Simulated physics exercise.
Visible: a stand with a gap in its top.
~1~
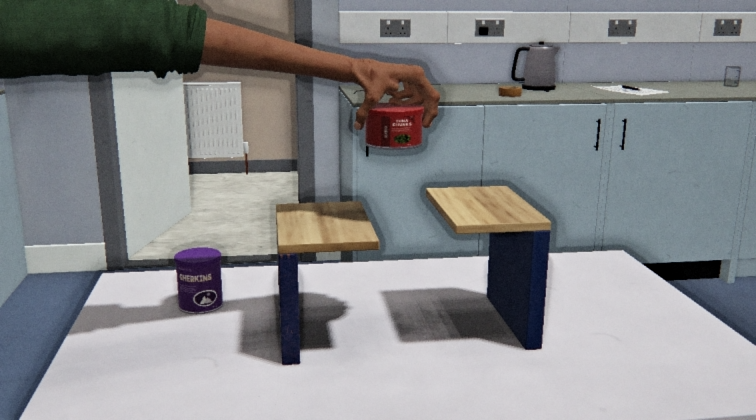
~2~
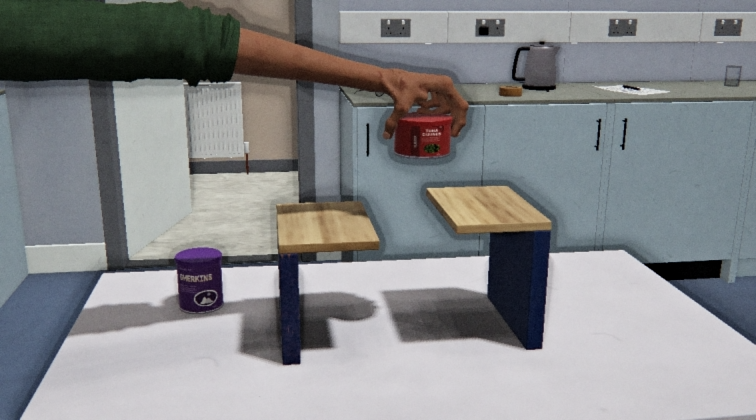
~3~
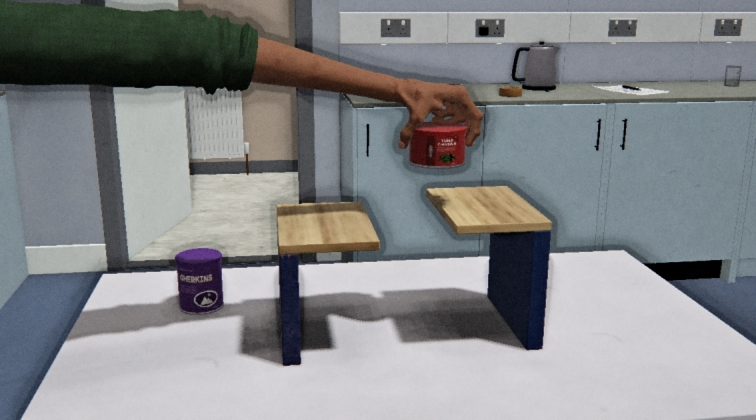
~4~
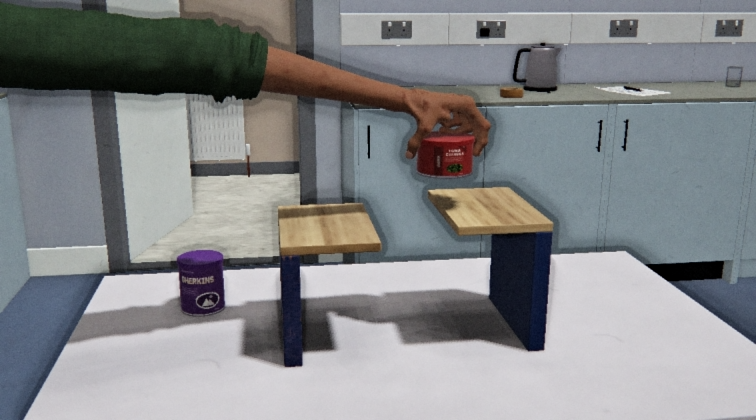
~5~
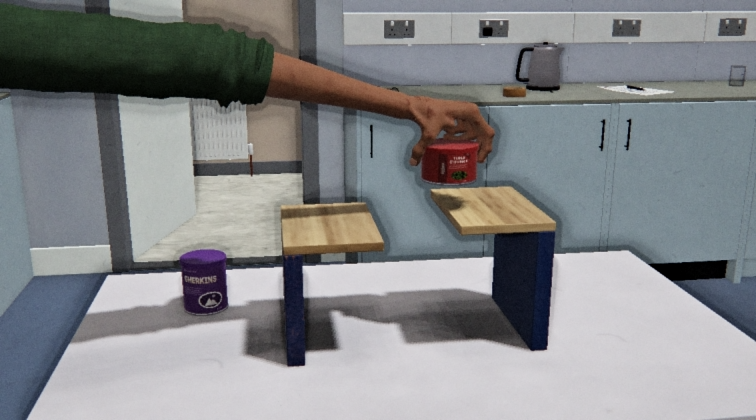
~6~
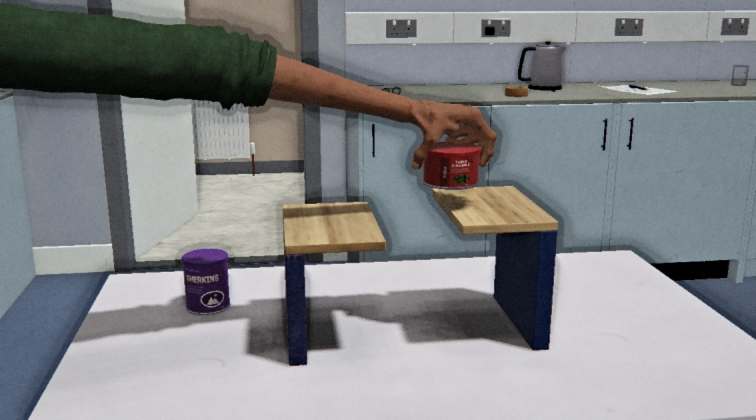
An arm in a green sleeve carried a red tub rightward and slightly down until it was just above the gap in a wooden-topped stand, while a purple tin stayed on the left.
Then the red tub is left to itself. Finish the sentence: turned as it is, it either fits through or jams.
Turned as it is, it jams.
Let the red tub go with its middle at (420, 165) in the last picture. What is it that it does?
Then it reaches the table.
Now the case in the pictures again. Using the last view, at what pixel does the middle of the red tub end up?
End position, last frame: About (450, 188).
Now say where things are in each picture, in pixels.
The first frame shows being brought over the gap; red tub (394, 126); purple tin (199, 280).
The second frame shows being brought over the gap; red tub (422, 135); purple tin (200, 280).
The third frame shows being brought over the gap; red tub (437, 145); purple tin (200, 281).
The fourth frame shows being brought over the gap; red tub (445, 155); purple tin (202, 283).
The fifth frame shows being brought over the gap; red tub (449, 161); purple tin (205, 282).
The sixth frame shows poised above the slot; red tub (451, 165); purple tin (207, 281).
Then, 0.20 s on from there, red tub shifted a little near (450, 188).
Then, 0.30 s on from there, as before.
In the end, moved from the start, red tub; purple tin unmoved. At the end, from the last picture's camera, red tub near (450, 188). The tub lodges.
